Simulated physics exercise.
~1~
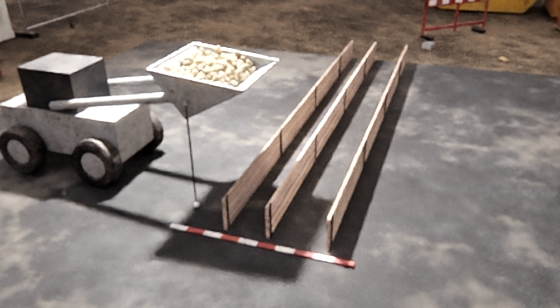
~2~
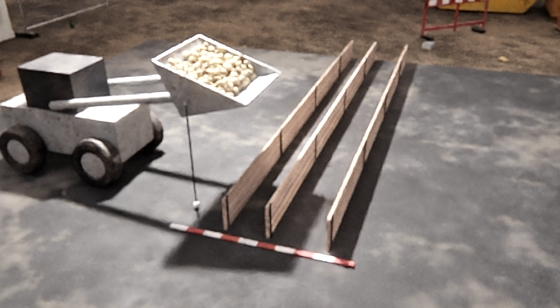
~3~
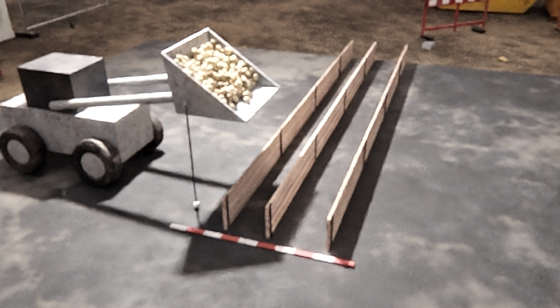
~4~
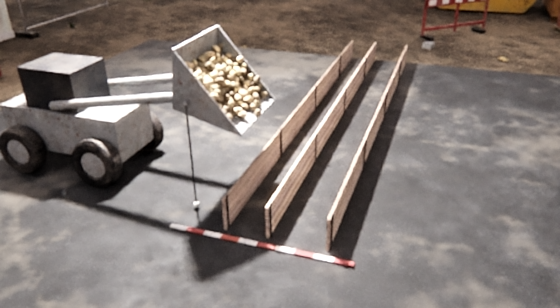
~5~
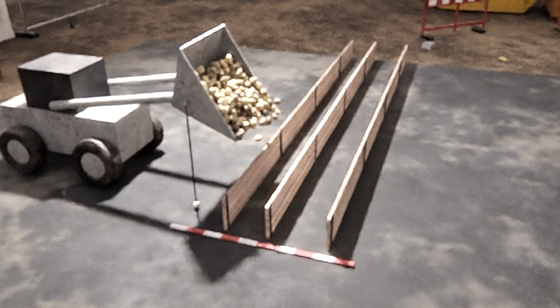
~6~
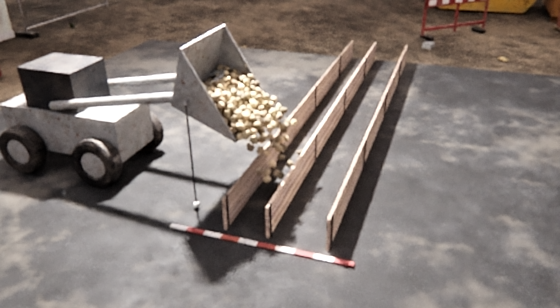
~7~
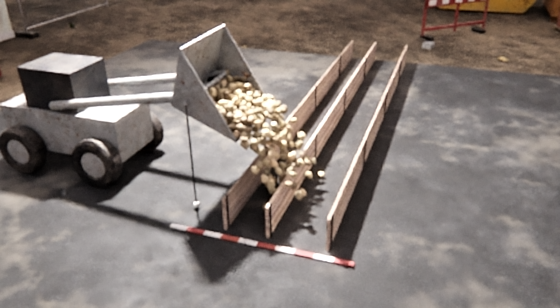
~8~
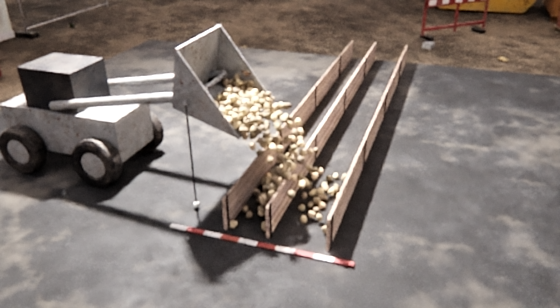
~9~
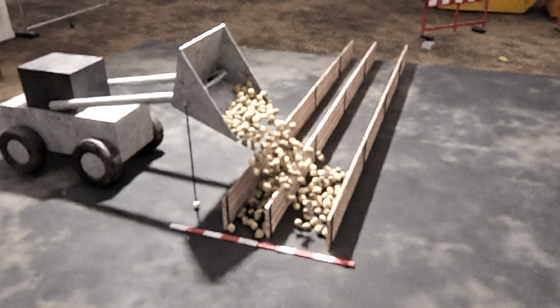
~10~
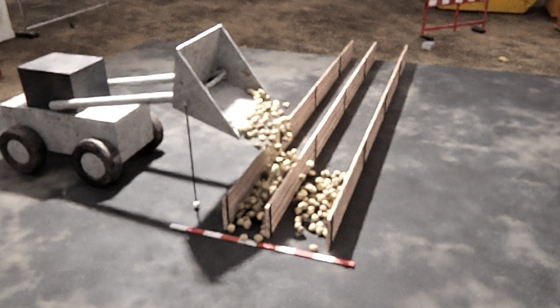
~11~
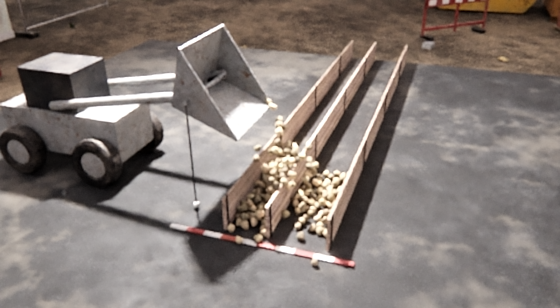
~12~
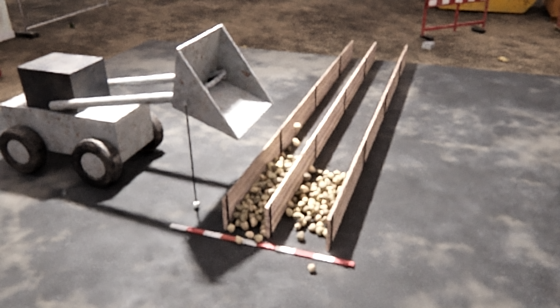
Grey wheeled loader tipping its steel bucket and shaking pale stones down between wooden planks, most settling in the nearer bay.
